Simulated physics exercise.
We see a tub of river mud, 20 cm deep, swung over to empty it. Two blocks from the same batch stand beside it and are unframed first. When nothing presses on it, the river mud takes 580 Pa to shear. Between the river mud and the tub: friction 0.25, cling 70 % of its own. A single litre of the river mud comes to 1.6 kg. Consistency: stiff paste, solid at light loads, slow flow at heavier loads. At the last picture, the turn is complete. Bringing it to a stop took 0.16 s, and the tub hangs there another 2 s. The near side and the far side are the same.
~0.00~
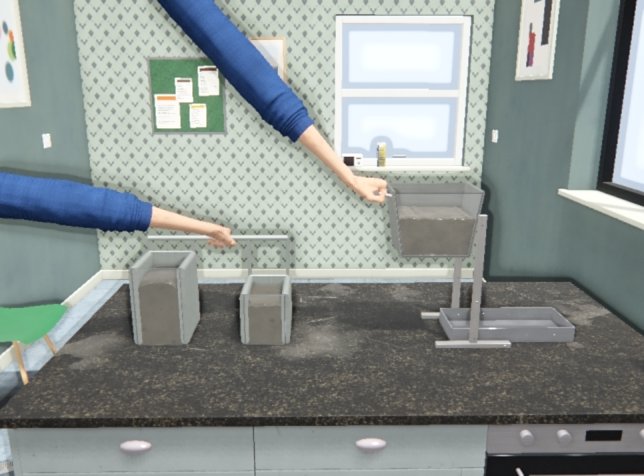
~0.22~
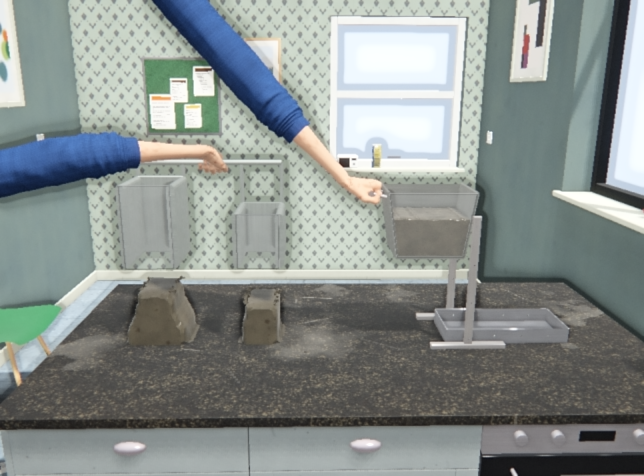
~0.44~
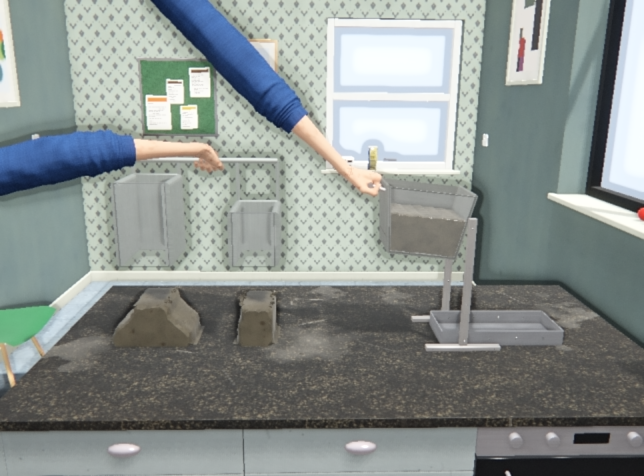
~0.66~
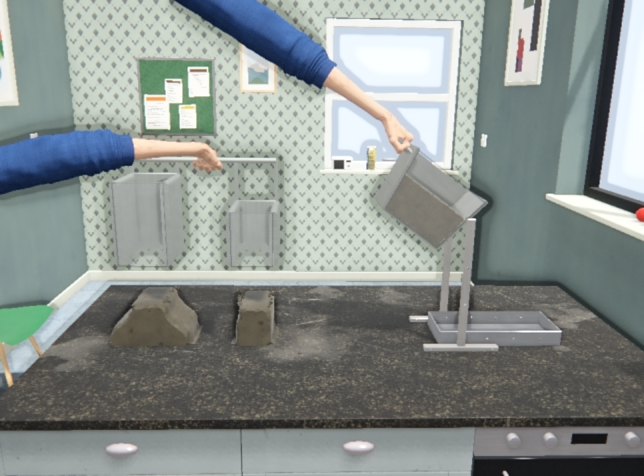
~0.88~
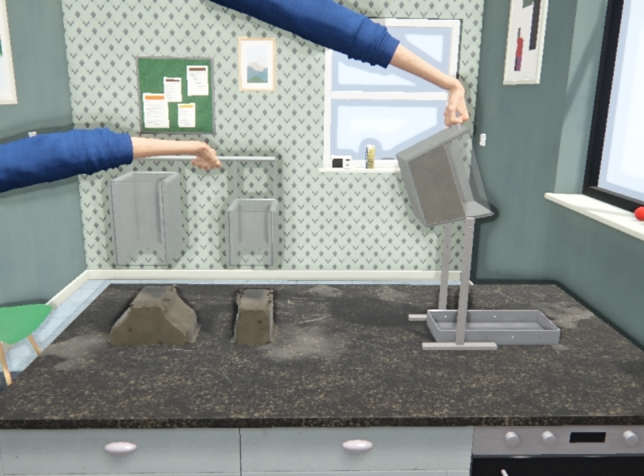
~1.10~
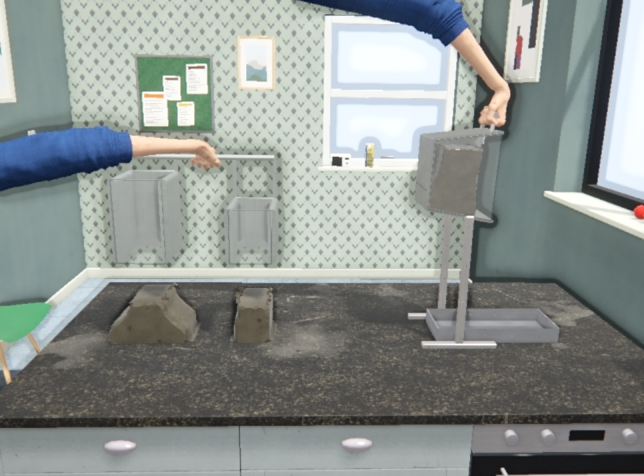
Two grey-brown mud blocks were uncovered when a hand lifted off their casings, and the left one sagged lower. Then another hand swung a tub of mud rightward onto its side, the mud staying inside.
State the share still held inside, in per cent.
Roughly 47 per cent is still held inside.
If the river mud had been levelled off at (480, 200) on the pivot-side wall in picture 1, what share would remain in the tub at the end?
Then roughly 30 %.
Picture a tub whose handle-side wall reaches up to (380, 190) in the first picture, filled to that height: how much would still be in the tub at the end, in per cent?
Some 40 per cent, I reckon.
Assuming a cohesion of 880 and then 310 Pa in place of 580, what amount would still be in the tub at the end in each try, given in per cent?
In turn about 65 %, 30 %.
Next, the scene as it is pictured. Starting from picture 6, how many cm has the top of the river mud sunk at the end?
About 13 cm.
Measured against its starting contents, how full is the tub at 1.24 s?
95 %, roughly.
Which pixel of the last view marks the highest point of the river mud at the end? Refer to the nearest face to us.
Roughly at pixel (453, 190).
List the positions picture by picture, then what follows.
Handle-side rim at (396, 192), tilt 0 degrees; crest of the river mud at (421, 218); block heights 22 cm, 14 cm (left to right), in the first frame.
Handle-side rim at (391, 193), tilt 0 degrees; crest of the river mud at (416, 219); block heights 18 cm, 14 cm (left to right), in the second frame.
Handle-side rim at (391, 187), tilt 6 degrees; crest of the river mud at (395, 214); block heights 14 cm, 14 cm (left to right), in the third frame.
Handle-side rim at (420, 150), tilt 36 degrees; crest of the river mud at (408, 177); block heights 14 cm, 14 cm (left to right), in the fourth frame.
Handle-side rim at (470, 131), tilt 70 degrees; crest of the river mud at (445, 147); block heights 14 cm, 14 cm (left to right), in the fifth frame.
Handle-side rim at (503, 135), tilt 92 degrees; crest of the river mud at (453, 148); block heights 14 cm, 14 cm (left to right), in the sixth frame.
After 1.24 s, the tub is at 92 degrees and holds 95 %.
After 1.41 s, the tub is at 92 degrees and holds 56 %.
After 1.58 s, the tub is at 92 degrees and holds 47 %.
After 1.75 s, the tub is at 92 degrees and holds 47 %.
After 3.10 s, the tub is at 92 degrees and holds 47 %.
